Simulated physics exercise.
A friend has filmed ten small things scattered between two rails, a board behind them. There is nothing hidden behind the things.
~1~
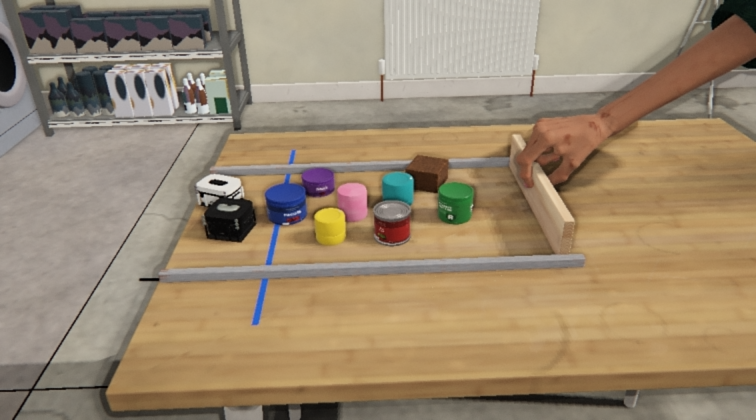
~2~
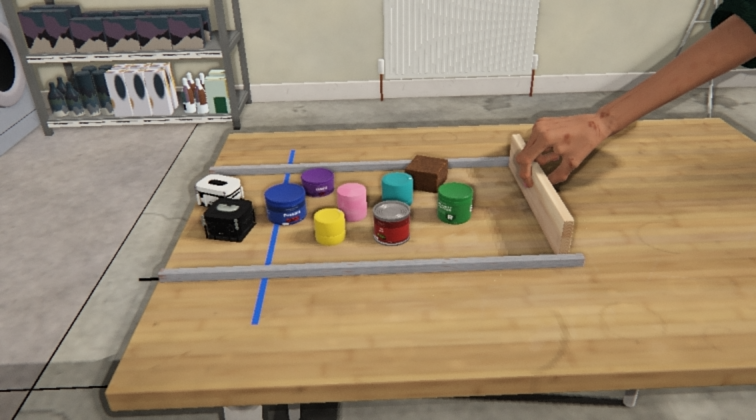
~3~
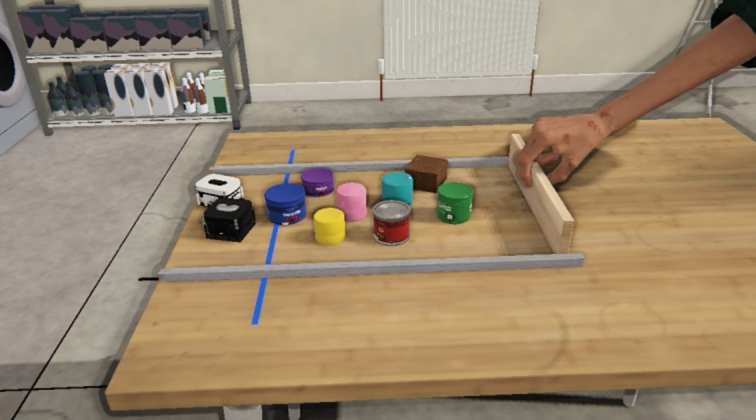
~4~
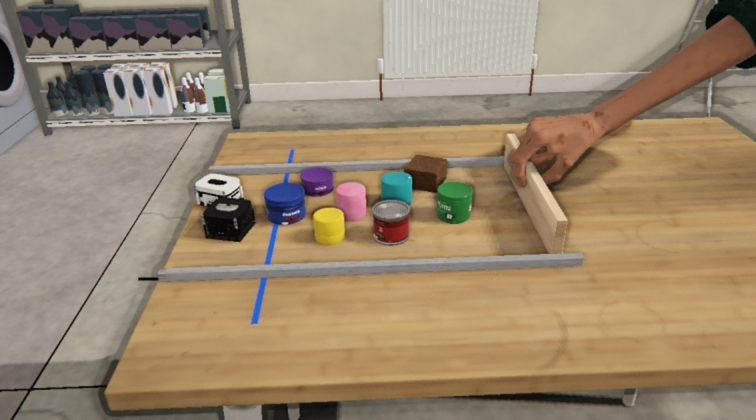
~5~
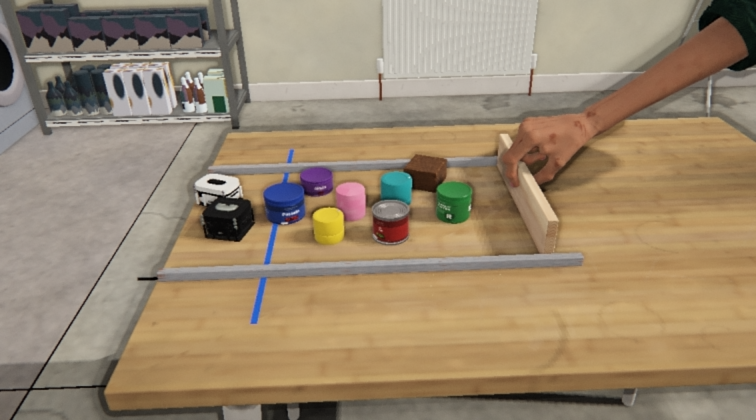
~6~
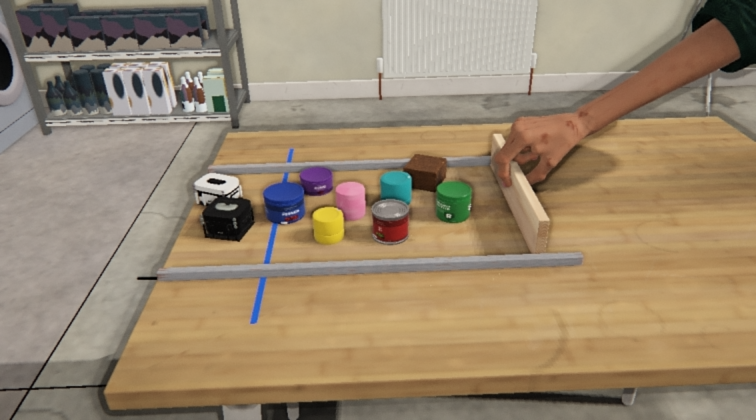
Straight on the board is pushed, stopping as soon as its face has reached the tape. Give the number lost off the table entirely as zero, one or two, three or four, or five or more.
Lost off the table: Zero.
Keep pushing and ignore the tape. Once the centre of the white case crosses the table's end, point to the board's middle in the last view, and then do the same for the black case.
With the white case it sits around (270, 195), with the black case around (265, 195).
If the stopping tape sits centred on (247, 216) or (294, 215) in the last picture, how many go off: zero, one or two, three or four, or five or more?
In turn: 3 or 4, then no fall at all.
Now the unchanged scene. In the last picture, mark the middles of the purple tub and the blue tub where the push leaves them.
In the last picture the first middle sits at (232, 185) and the other at (200, 206).
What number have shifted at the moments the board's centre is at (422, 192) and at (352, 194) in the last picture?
2 and 8.
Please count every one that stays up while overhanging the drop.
Number: 3.
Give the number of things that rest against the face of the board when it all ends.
4 touch it.
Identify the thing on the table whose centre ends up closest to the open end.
Result: The white case.
Soon after, none off yet; white case at rest near (218, 191); black case at rest near (228, 218); blue tub at rest near (285, 203).
Then, none off yet; white case at rest near (218, 191); black case at rest near (228, 218); blue tub moved a little near (271, 203).
At rest, the number that fall off is zero.
